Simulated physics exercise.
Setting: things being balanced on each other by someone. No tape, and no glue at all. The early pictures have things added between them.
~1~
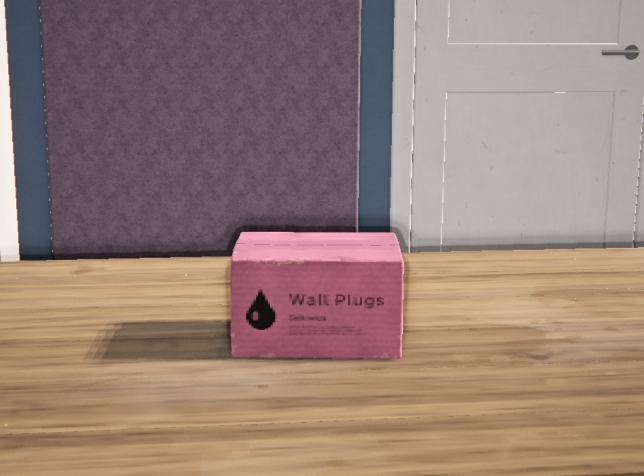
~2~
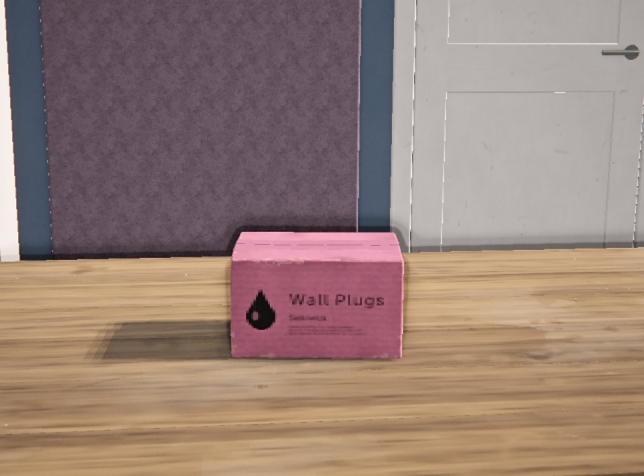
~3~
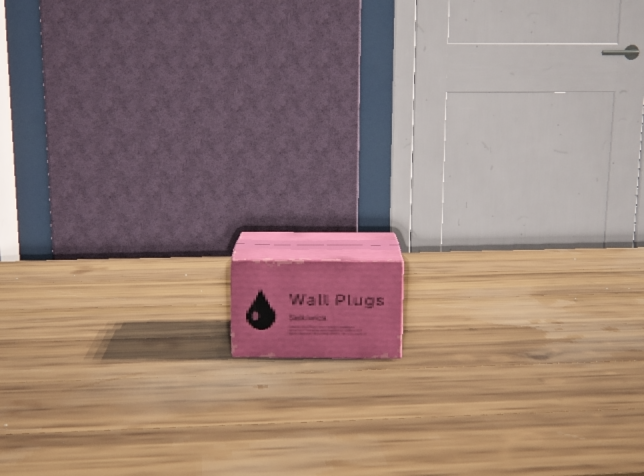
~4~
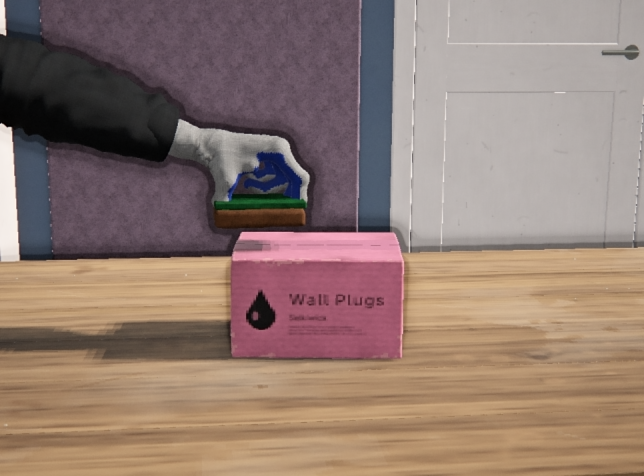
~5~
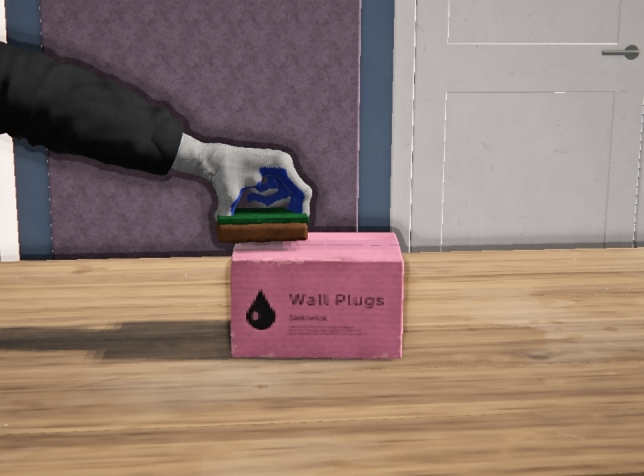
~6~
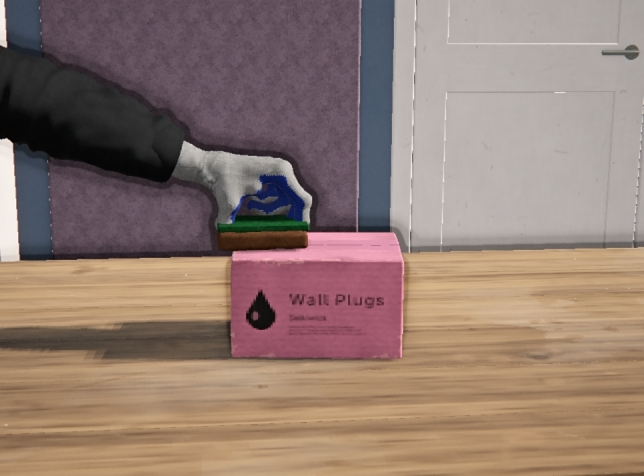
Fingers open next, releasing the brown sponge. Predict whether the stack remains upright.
Prediction: The stack remains upright.
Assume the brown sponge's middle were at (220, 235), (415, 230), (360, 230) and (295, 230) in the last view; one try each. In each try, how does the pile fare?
Well, the first time it tips over, the second time it tips over, the third time it stays intact, and the fourth time it stays intact.
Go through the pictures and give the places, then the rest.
In the first picture, the last thing is not in view yet; pink box (317, 292).
In the second picture, the last thing is not in view yet; pink box (317, 292).
In the third picture, the last thing is not in view yet; pink box (317, 292).
The fourth picture shows on its way; brown sponge (259, 211); pink box (317, 292).
The fifth picture shows on its way; brown sponge (262, 225); pink box (317, 292).
The sixth picture shows set down, still held; brown sponge (262, 232); pink box (317, 292).
Then, 0.30 s later than the last frame, all is still.
Then, 0.80 s later than the last frame, brown sponge resting near (262, 233).
When it is over, both as before. End places, in pixels of the last picture, brown sponge near (262, 233). The pile keeps its balance.
